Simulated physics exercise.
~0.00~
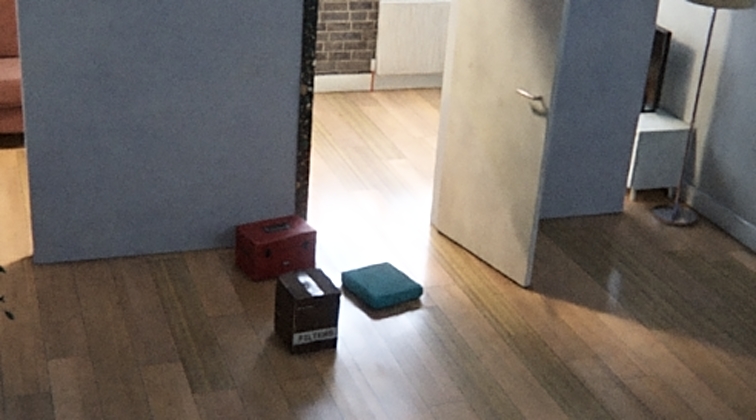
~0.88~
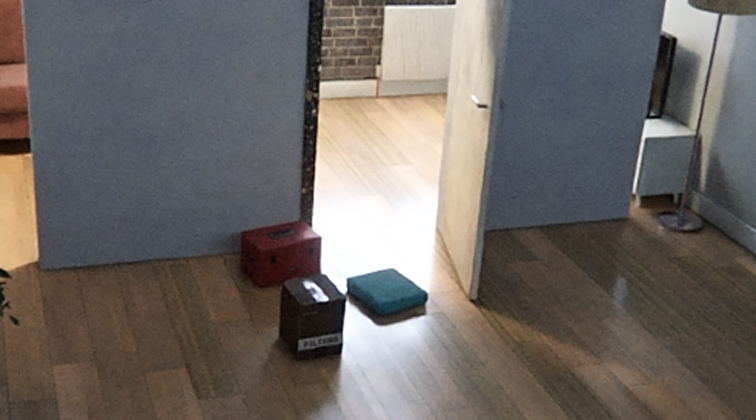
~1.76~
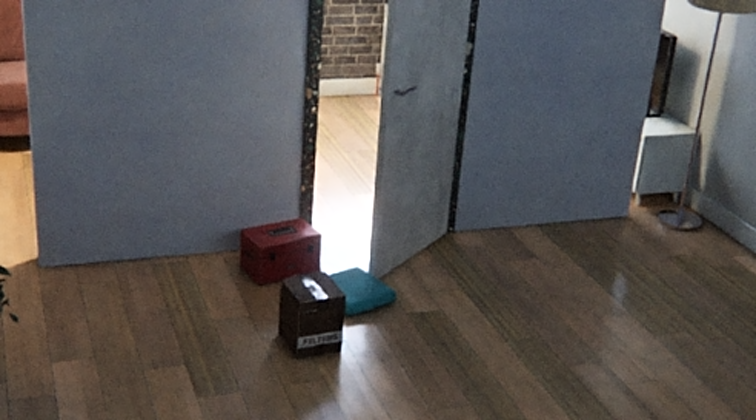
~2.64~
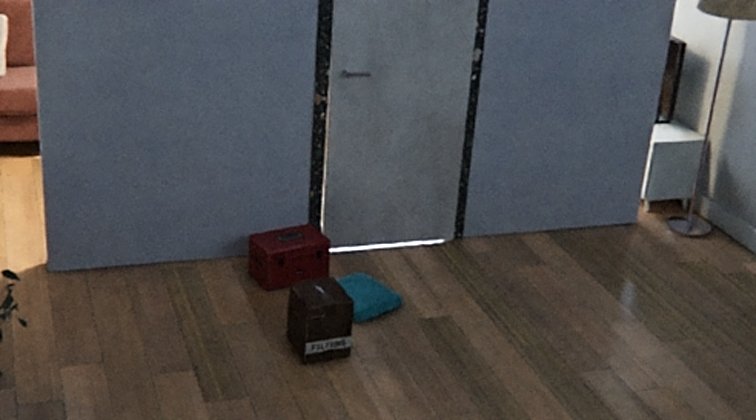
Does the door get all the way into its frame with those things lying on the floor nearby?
Yes, the door shuts. The turquoise cushion slides a little as the door swings round, and the toolbox and brown box stay where they are.
A pale door standing wide open swung shut across its doorway, nudging a turquoise cushion slightly to the left as it came round. It ended up closed, while the red toolbox and brown box on the wooden floor stayed put.
